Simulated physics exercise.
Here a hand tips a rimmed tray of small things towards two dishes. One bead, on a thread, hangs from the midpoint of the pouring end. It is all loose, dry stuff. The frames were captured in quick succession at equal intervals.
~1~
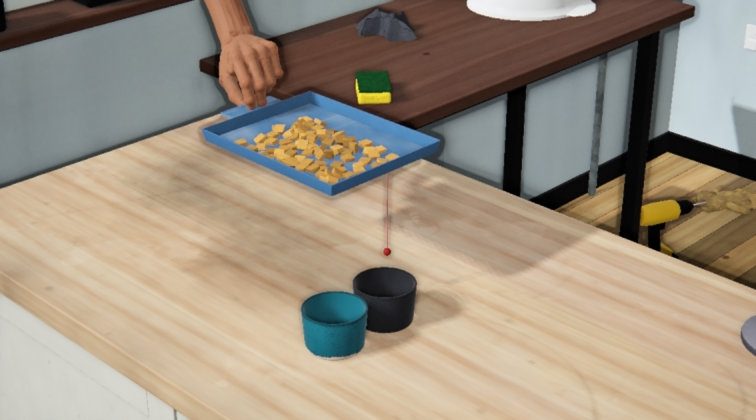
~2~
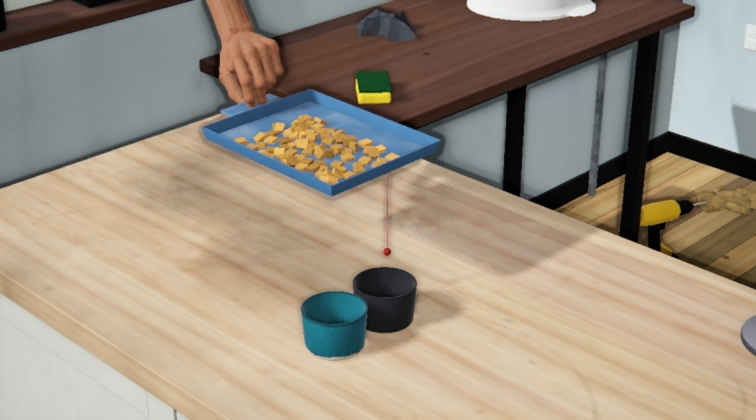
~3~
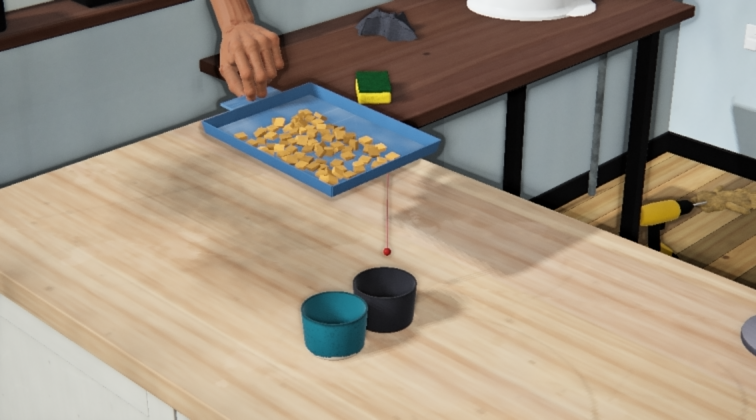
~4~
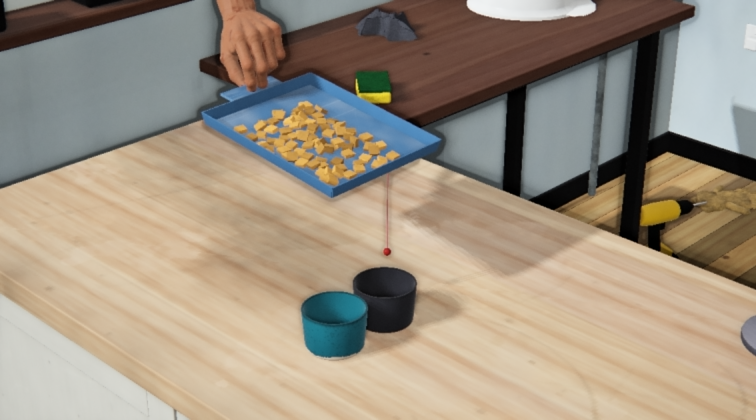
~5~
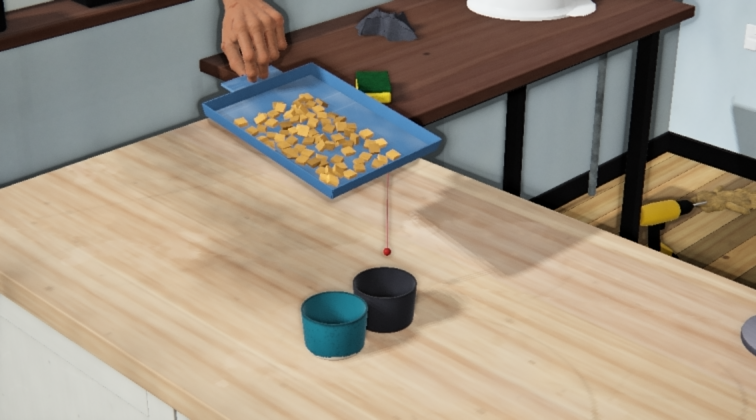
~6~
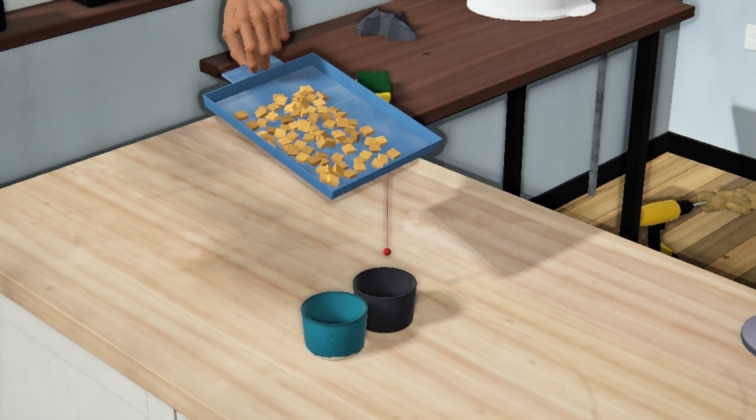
In the video, a hand holds a blue rimmed tray of small tan squares above a teal dish and a black dish on a wooden counter, then gradually raises the handle end, tilting the tray slightly toward the viewer.
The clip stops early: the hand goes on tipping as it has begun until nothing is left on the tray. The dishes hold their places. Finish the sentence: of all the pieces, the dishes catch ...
... most of them.
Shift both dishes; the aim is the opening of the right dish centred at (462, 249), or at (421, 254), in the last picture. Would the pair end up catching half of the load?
Placing 1: A minority of it. Placing 2: A minority of it.
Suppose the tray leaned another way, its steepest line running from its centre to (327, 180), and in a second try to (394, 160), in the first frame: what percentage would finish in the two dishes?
Close to 20 percent first and close to 10 percent second.
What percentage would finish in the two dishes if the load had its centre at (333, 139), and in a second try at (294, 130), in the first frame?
First case: Close to 60 %; second case: Close to 60 %.
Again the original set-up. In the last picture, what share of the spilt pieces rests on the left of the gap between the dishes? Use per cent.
10 %, near enough.
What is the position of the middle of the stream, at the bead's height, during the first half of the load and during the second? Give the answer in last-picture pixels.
It goes through near (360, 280) first, then near (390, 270).
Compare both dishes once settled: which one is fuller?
Simple - it is the one placed right.
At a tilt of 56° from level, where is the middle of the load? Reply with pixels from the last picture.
In the last view the centre sits at roughly (356, 153).
Soon, tray tipped steeply; all on the tray.
A while on, tray tipped right over; most on the tray; a stray few in the left dish; a small part in the right dish; a stray few outside both; a stray few in the air.
Towards the end, tray tipped past a quarter turn; about a quarter in the left dish; about half in the right dish; about a third outside both.
Finally, tray tipped past a quarter turn; about a quarter in the left dish; about half in the right dish; about a third outside both.
